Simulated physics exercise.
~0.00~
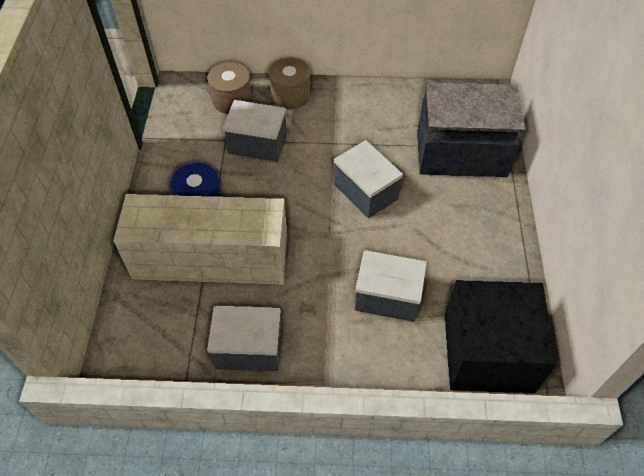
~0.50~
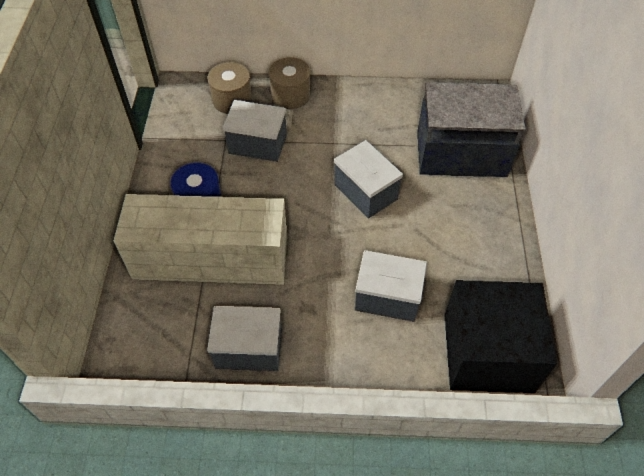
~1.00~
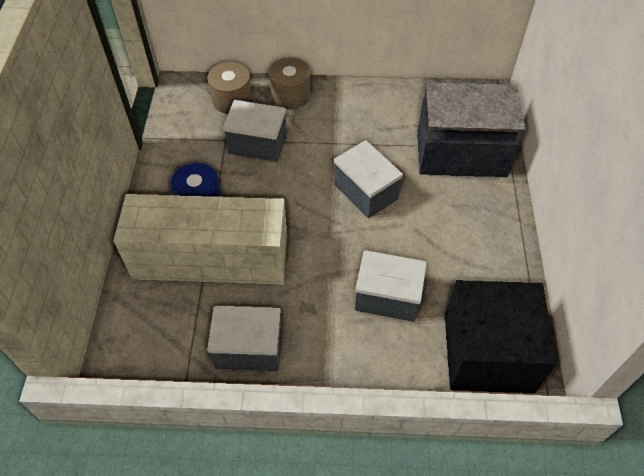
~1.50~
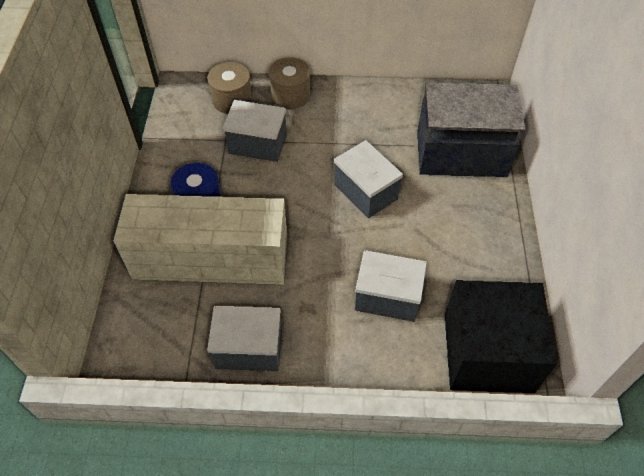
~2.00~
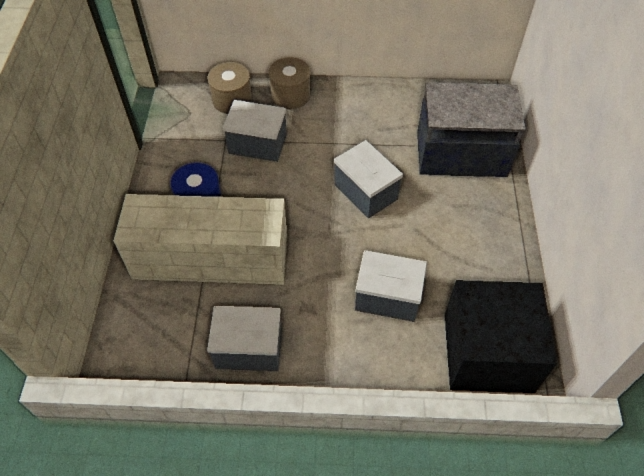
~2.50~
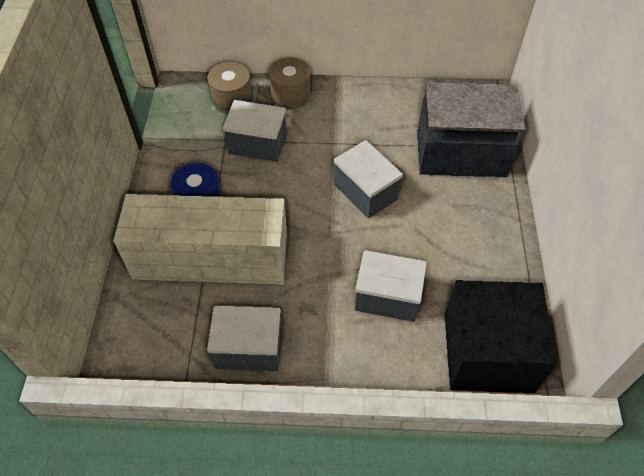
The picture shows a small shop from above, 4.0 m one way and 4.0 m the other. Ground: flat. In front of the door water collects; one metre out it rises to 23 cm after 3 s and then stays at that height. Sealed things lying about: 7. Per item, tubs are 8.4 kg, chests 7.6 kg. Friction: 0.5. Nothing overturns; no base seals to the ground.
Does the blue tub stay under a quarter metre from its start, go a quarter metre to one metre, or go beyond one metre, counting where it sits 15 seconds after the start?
Under a quarter metre.
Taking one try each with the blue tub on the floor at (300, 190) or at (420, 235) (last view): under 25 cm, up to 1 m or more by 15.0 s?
Try one - it is swept a long way; try two - it is pushed slightly.
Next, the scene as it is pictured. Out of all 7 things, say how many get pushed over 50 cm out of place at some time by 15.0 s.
That comes to 6.
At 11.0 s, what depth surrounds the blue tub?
Depth approx. 3 cm.
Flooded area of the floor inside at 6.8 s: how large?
That flooded area is roughly 12.0 m2.
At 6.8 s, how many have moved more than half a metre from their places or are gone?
That would be 4.
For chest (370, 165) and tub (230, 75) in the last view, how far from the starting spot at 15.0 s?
In turn: 100 cm, 150 cm.
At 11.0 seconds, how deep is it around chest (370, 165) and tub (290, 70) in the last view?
First about 11 cm, second about 13 cm.
After 3.5 s the blue tub is near (194, 181), 0.0 m from its start, aground; 0 afloat.
After 6.8 s the blue tub is near (194, 181), 0.0 m from its start, aground; 4 afloat.
After 11.0 s the blue tub is near (194, 181), 0.0 m from its start, aground; 6 afloat.
After 15.0 s the blue tub is near (200, 182), 0.1 m from its start, aground; 6 afloat.
